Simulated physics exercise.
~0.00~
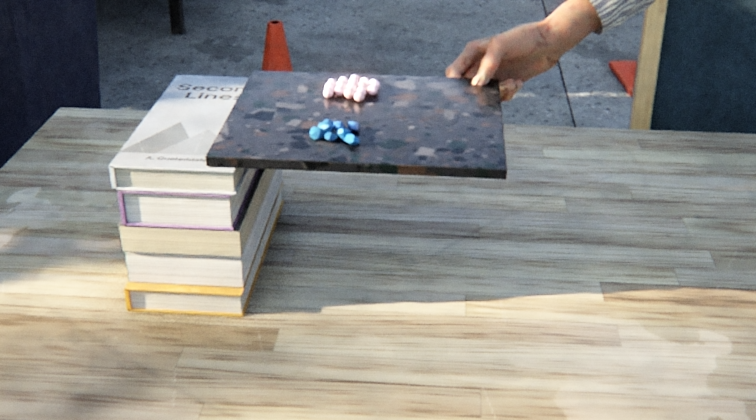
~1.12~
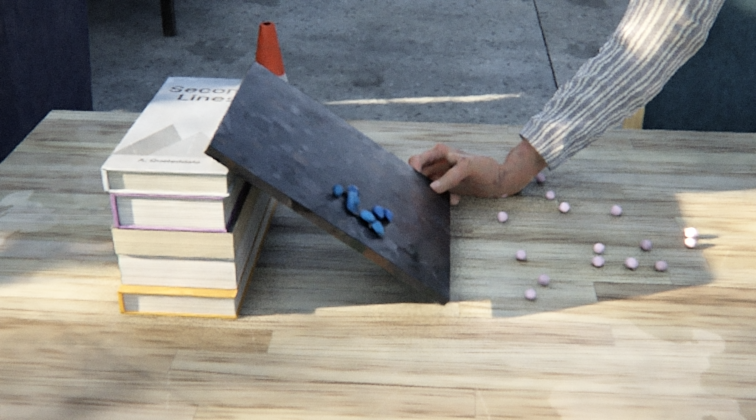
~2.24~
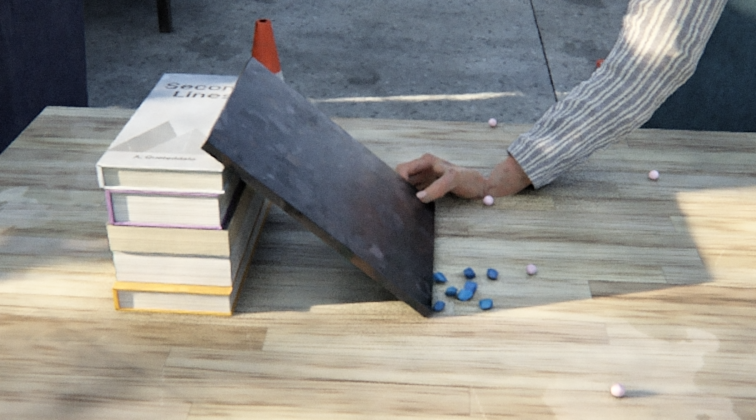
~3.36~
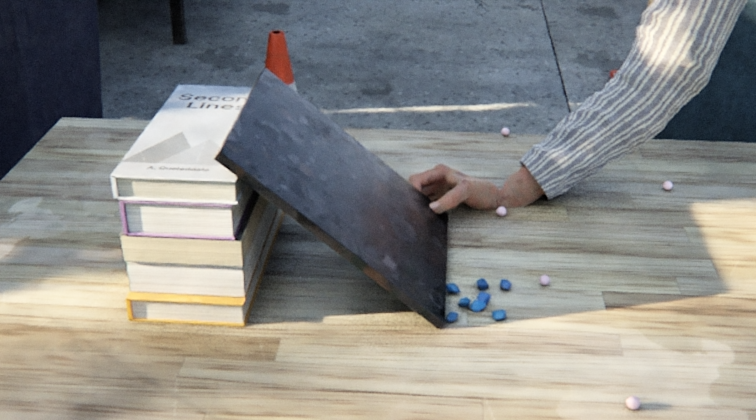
On a sunlit outdoor wooden table, seen from slightly above, a dark speckled board rests with its left end on a stack of five books. Small pale pink balls sit toward the back of the board and small blue pieces nearer the front, while a hand holds the right end up. The hand lowers that end until the board slopes steeply, and the pink balls run off and scatter to the right. The blue pieces slide down after them and stop in a cluster at the board's foot. A few pink balls remain widely spread, well beyond the blue ones.
